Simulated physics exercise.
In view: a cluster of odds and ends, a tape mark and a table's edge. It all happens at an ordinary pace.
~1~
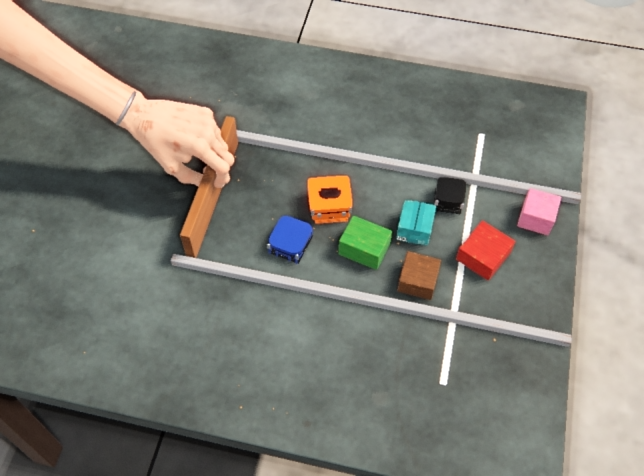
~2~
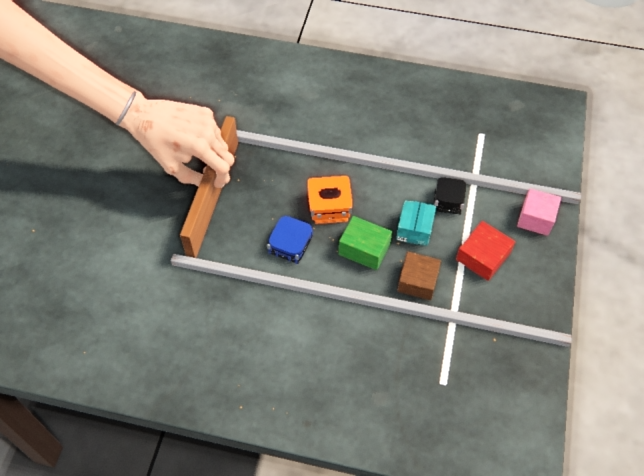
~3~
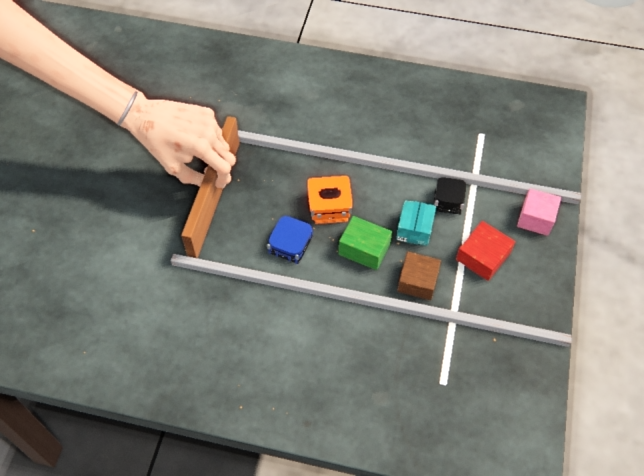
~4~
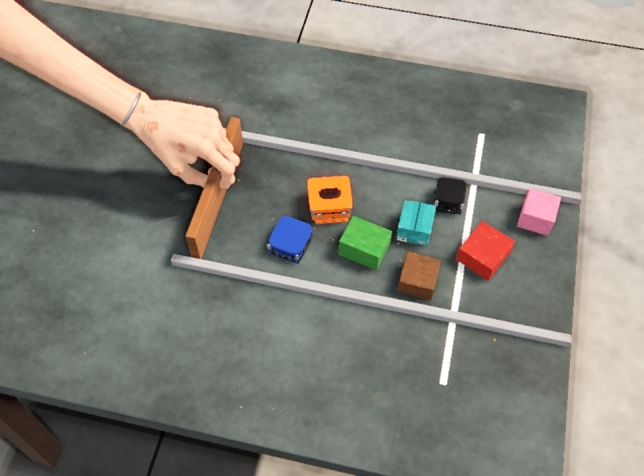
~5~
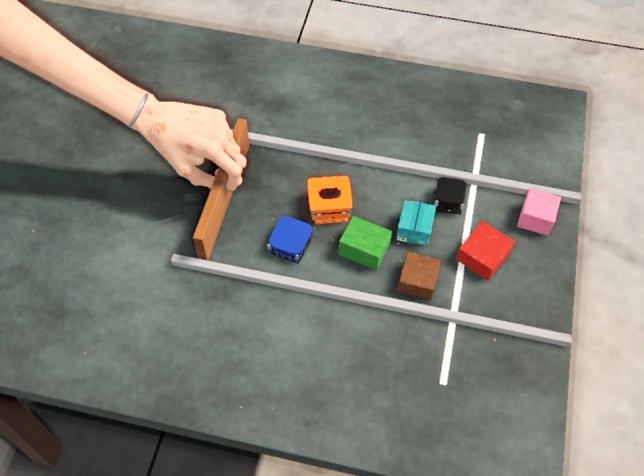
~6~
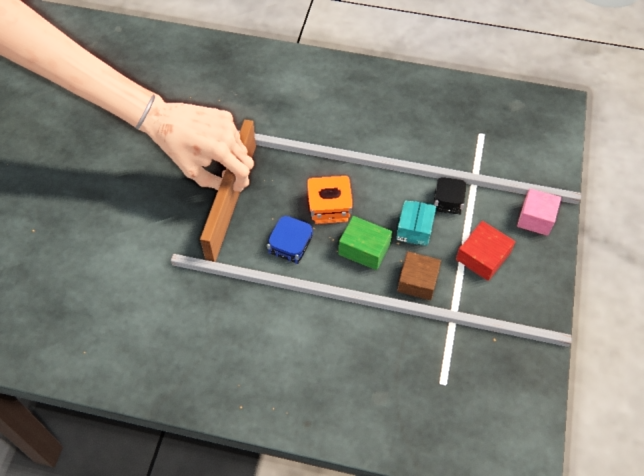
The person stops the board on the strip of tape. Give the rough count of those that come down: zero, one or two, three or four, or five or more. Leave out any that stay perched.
As it turns out, the number that fall off is zero.
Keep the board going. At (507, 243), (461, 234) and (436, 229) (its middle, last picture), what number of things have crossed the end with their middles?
Place by place, 1, 0 and 0.
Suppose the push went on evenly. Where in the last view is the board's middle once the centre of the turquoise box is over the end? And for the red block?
For the turquoise box at (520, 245), for the red block at (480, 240).
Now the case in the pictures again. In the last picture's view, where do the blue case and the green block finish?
About (478, 275), and the other about (520, 269).
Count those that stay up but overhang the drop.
That would be 1.
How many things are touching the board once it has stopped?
3 of them.
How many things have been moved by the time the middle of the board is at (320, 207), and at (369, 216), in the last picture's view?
At the one place 3, at the other 5.
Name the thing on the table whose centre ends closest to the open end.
The red block ends nearest.
Soon after, none off yet; pink block at rest near (539, 212); red block at rest near (485, 251); black case at rest near (450, 196).
At rest, the number that fall off is zero.
